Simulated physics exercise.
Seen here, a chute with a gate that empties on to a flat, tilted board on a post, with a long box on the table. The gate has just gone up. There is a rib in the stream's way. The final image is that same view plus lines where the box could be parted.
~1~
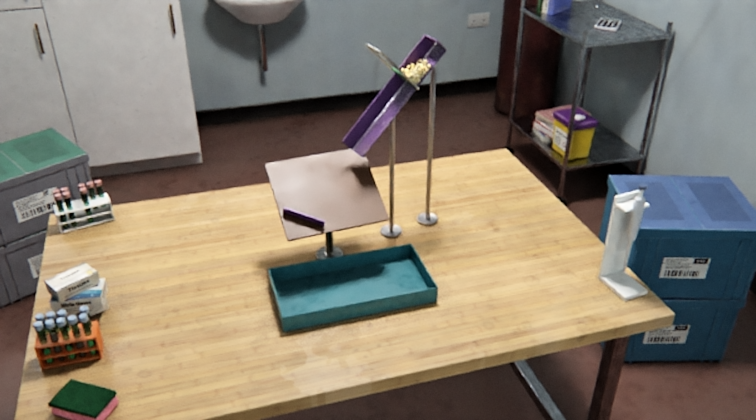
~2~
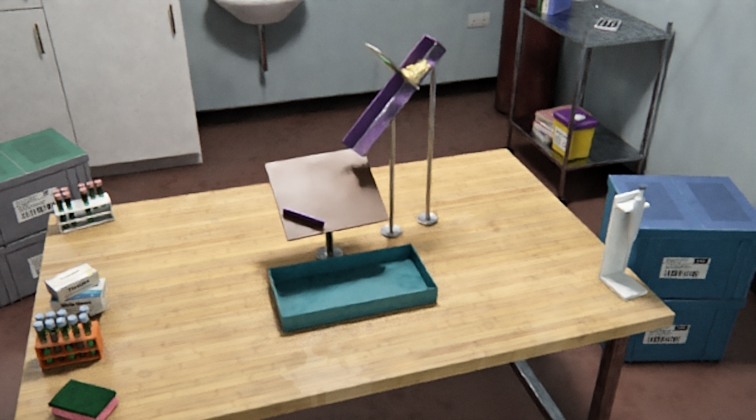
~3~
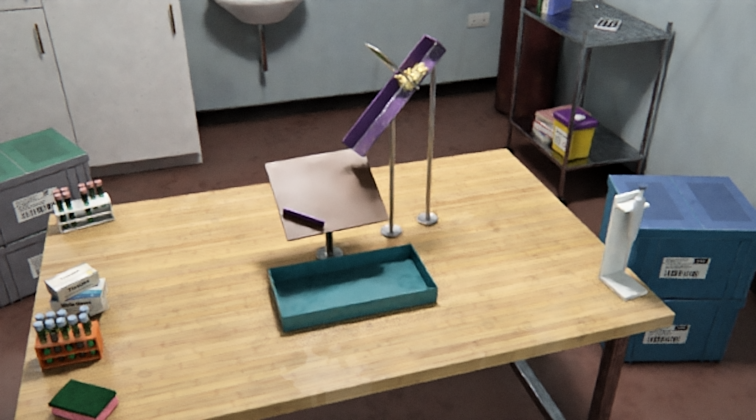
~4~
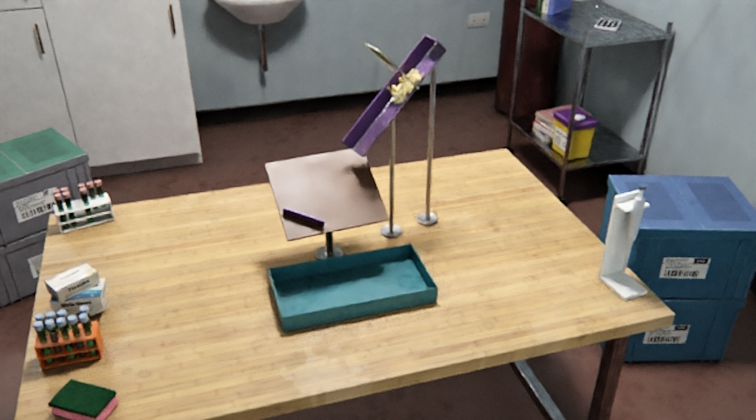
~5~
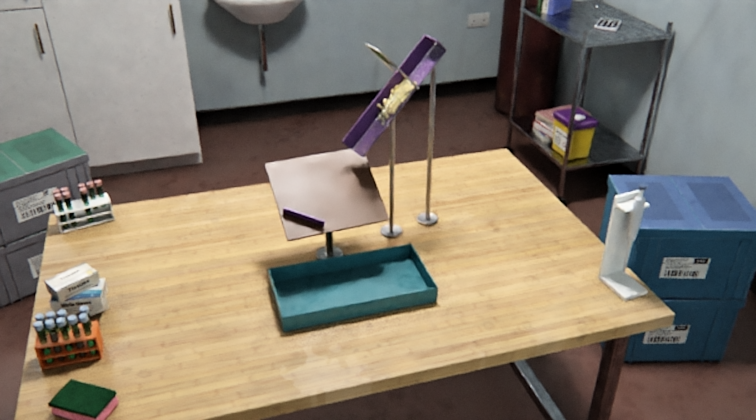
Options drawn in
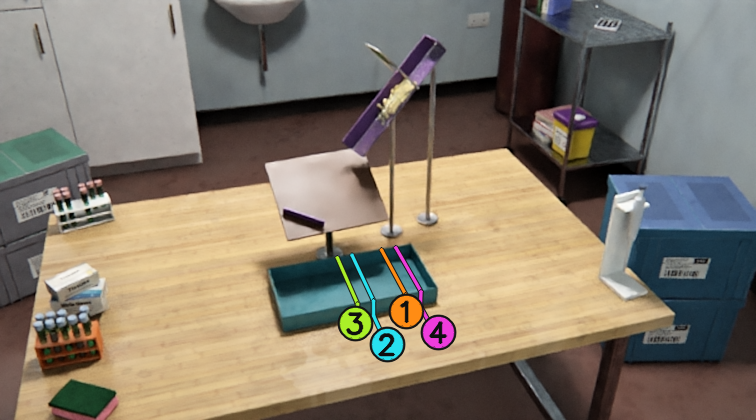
In a room with a sink and cabinets behind, a fixed, slightly raised view looks down on a pale wooden table. A steep purple chute on thin metal stands holds pale beans above a tilted brown board with a short dark purple rib, behind an open teal box, with tube racks at left and a white stand at right. The gate swings up, and the beans slide down partway along the chute, stretching out.
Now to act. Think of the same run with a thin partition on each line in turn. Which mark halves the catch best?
Use line 3.
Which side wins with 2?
More lands on the left.
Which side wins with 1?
Left.
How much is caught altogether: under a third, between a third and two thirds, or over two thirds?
Over two thirds.
On the marked copy, line 1 crosses the front rim at (405, 294); line 2 crosses the front rim at (373, 300); line 3 crosses the front rim at (357, 303); line 4 crosses the front rim at (420, 291).
If 1 is chosen, of what is caught, every piece on the left of the divider, not one piece on the right.
If 2 is chosen, of what is caught, almost all on the left of the divider, about a tenth on the right.
If 3 is chosen, of what is caught, roughly a third on the left of the divider, roughly two thirds on the right.
If 4 is chosen, of what is caught, every piece on the left of the divider, not one piece on the right.
